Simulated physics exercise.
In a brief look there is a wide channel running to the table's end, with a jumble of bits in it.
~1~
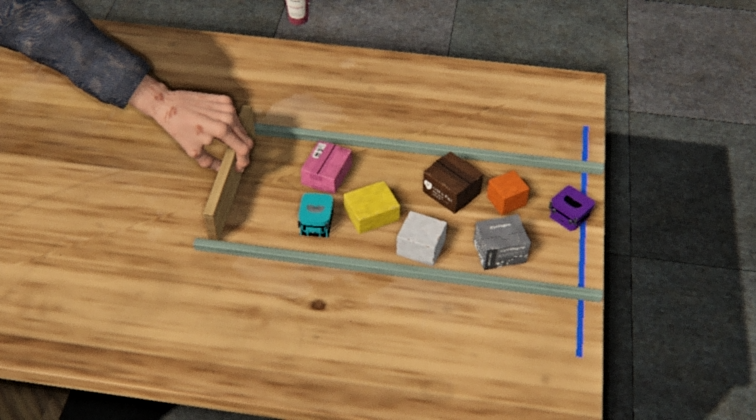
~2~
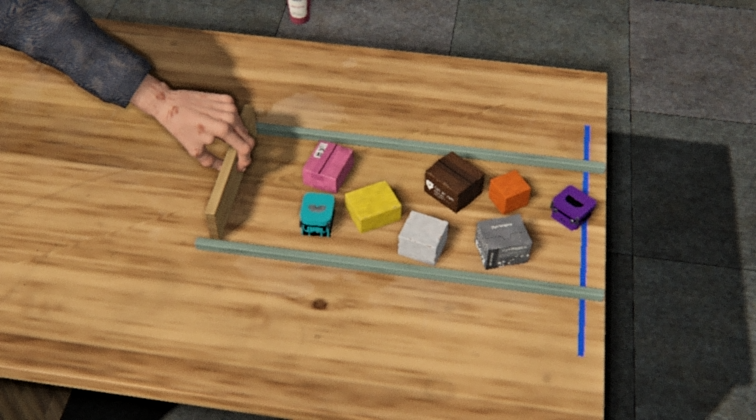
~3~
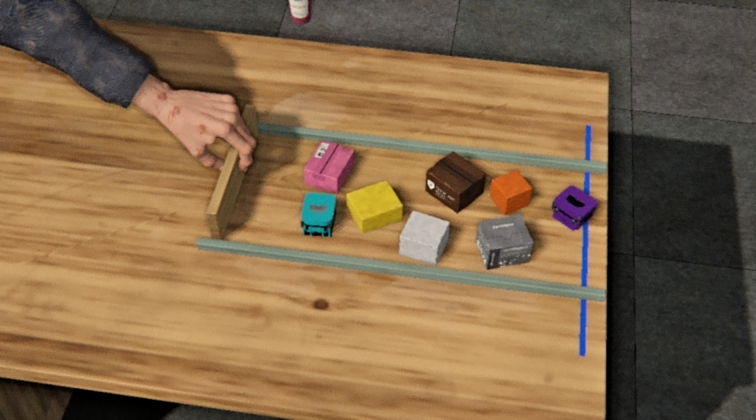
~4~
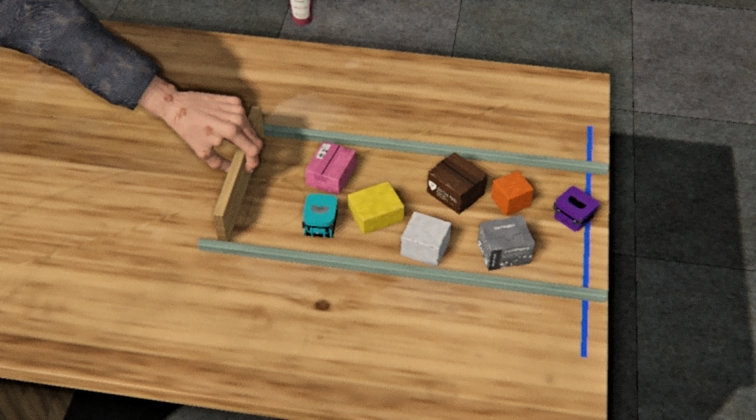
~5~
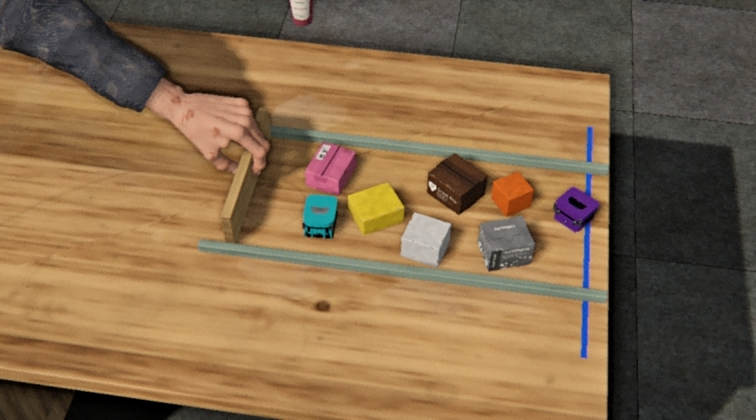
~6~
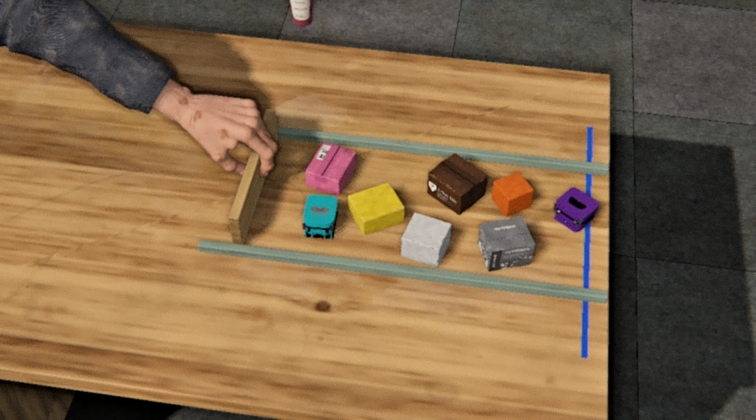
On a wooden tabletop, a hand edging a small board slightly right between two rails, the coloured boxes ahead staying untouched.
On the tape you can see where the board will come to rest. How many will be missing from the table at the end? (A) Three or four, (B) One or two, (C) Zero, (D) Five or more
The answer is D.
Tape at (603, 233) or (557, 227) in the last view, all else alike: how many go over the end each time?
Per try: 8; 4.
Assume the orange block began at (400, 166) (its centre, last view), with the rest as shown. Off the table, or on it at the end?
Well, the orange block does not stay.
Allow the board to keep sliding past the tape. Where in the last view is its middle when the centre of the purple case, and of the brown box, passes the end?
I reckon its middle sits around (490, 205) and then around (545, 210).
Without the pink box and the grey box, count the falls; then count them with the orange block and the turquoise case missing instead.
4, then 4.
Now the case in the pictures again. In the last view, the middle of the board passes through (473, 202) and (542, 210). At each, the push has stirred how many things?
One spot: 8. Other spot: 8.
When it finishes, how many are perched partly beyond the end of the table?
Expected count: 2.
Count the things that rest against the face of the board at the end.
The count comes out at 2.
A little later, none off yet; purple case at rest near (576, 211); orange block at rest near (513, 194); grey box at rest near (506, 244).
Next, none off yet; purple case at rest near (577, 211); orange block shifted about its own width near (535, 205); grey box shifted about its own width near (536, 249).
Later still, one off so far; purple case dropping near (625, 369); orange block shifted well along near (616, 215); grey box tilted well over near (633, 269).
When it is over, the number that fall off is five or more; down, yellow block, white block, brown box, grey box, orange block and purple case.
